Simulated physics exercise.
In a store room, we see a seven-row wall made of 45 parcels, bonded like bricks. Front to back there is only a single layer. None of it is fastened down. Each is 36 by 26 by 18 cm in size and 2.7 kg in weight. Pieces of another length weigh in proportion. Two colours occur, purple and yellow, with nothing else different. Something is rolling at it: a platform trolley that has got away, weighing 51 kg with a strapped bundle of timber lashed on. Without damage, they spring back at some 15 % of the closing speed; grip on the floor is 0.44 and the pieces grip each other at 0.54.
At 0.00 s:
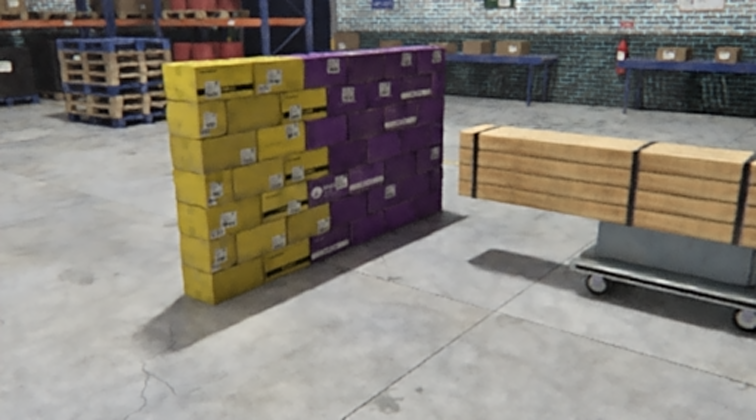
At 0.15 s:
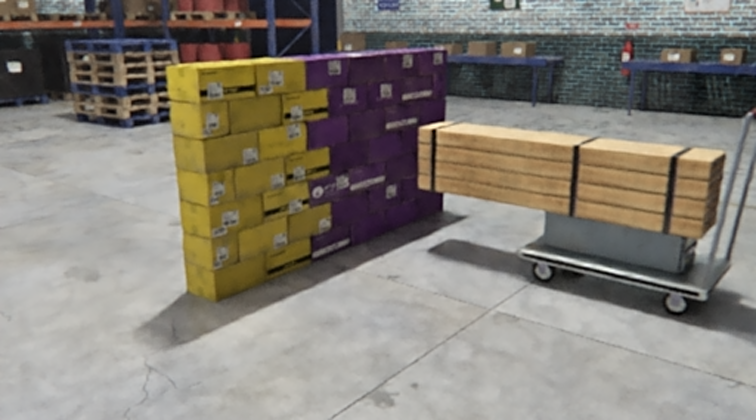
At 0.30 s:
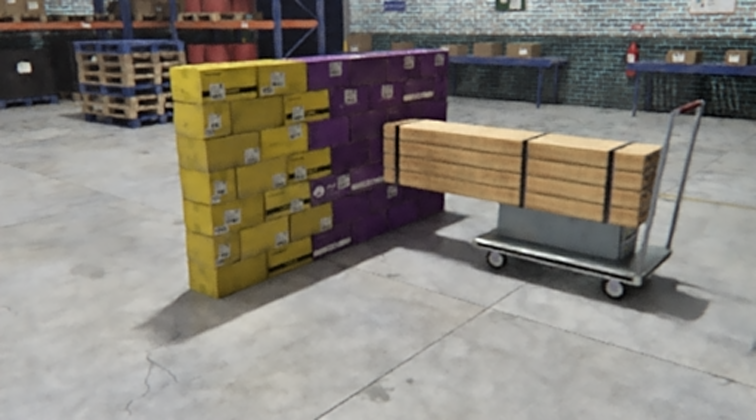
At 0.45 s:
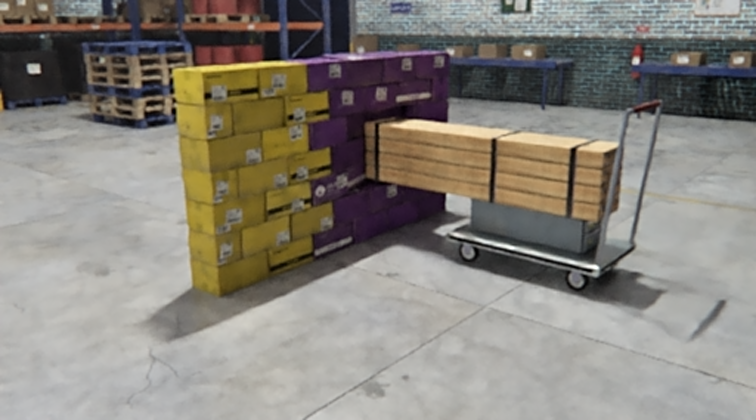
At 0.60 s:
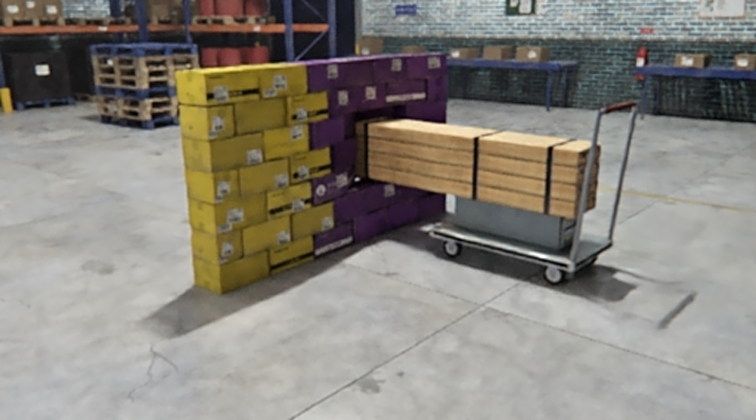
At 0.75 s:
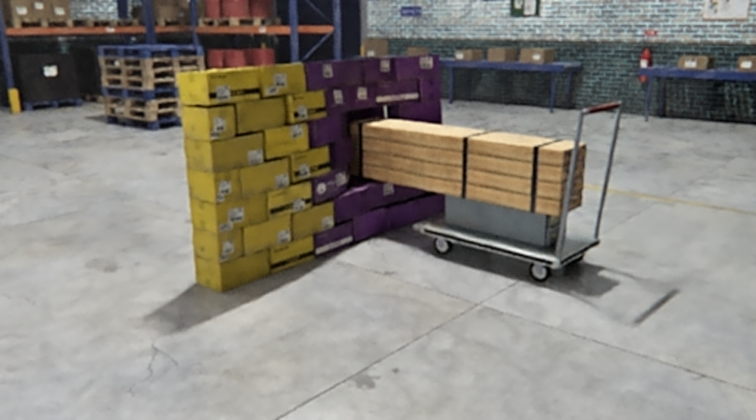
A platform trolley loaded with strapped wooden planks rolled in from the right toward a wall of yellow and purple boxes, then the planks pushed into the purple side, shoving boxes back and tilting some.
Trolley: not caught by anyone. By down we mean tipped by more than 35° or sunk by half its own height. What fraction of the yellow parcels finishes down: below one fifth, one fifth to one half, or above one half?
Below one fifth.
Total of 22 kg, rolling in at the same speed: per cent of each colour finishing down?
In that case purple comes to 0 and yellow to 0 percent.
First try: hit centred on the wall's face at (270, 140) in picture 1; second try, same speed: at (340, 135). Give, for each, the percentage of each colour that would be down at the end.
First try then second: Purple 10 and 30, yellow 70 and 40 per cent.
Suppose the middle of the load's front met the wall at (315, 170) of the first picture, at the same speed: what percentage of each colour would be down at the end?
That would leave purple at 30 % and yellow at 70 %.
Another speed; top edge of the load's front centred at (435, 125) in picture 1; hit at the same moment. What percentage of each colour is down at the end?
Result - purple: 0%; yellow: 0%.
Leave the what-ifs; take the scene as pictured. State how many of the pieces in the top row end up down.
5.
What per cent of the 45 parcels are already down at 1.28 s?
45 per cent by then.
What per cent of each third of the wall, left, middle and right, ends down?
Left third 10 per cent, middle 60 per cent, right 70 per cent.
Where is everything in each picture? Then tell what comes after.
In the first picture (each place is the centre of the face we see best; the camera moves round a little), load (467, 152) 61 cm short of the wall; top yellow parcel (226, 82); top purple parcel (401, 64); all as stacked.
Load (426, 147) 32 cm short of the wall; top yellow parcel (228, 83), in the second picture.
Load (390, 142) 28 mm short of the wall; top yellow parcel (230, 84), in the third picture.
Load (370, 140) 16 cm into the wall's line; top yellow parcel (231, 86); top purple parcel (402, 68) tilted 3°; steepest lean 6°, the parcel at (381, 97); 19 have shifted, in the fourth picture.
Load (360, 139) 28 cm into the wall's line; top yellow parcel (233, 87); top purple parcel (391, 69) moved 13 cm; 24 have shifted, in the fifth picture.
Load (355, 139) 35 cm into the wall's line; top yellow parcel (234, 86) tilted 4°; top purple parcel (380, 70) tilted 6°; 30 have shifted, in the sixth picture.
By 0.96 s, load 40 cm past the wall's line, still rolling; none of the 17 yellow parcels down (1 of 45 in all colours); top yellow parcel tilted 6°; top purple parcel tilted 13°.
By 1.28 s, load 41 cm past the wall's line, still rolling; 2 of the 17 yellow parcels down (21 of 45 in all colours); top yellow parcel unmoved; top purple parcel tilted 37°, 19 cm lower.
By 1.54 s, load 39 cm past the wall's line, still rolling; 2 of the 17 yellow parcels down (21 of 45 in all colours); top yellow parcel unmoved; top purple parcel tilted 72°, 59 cm lower.
By 1.86 s, load 39 cm past the wall's line, stopped; 2 of the 17 yellow parcels down (21 of 45 in all colours); top yellow parcel unmoved; top purple parcel upside down.
When it is over (3.1 s), load 39 cm past the wall's line, stopped; 2 of the 17 yellow parcels down (21 of 45 in all colours); top yellow parcel unmoved; top purple parcel upside down. That is 12 per cent. In pixels of the last frame, middles, top yellow parcel near (220, 88), top purple parcel near (243, 171).
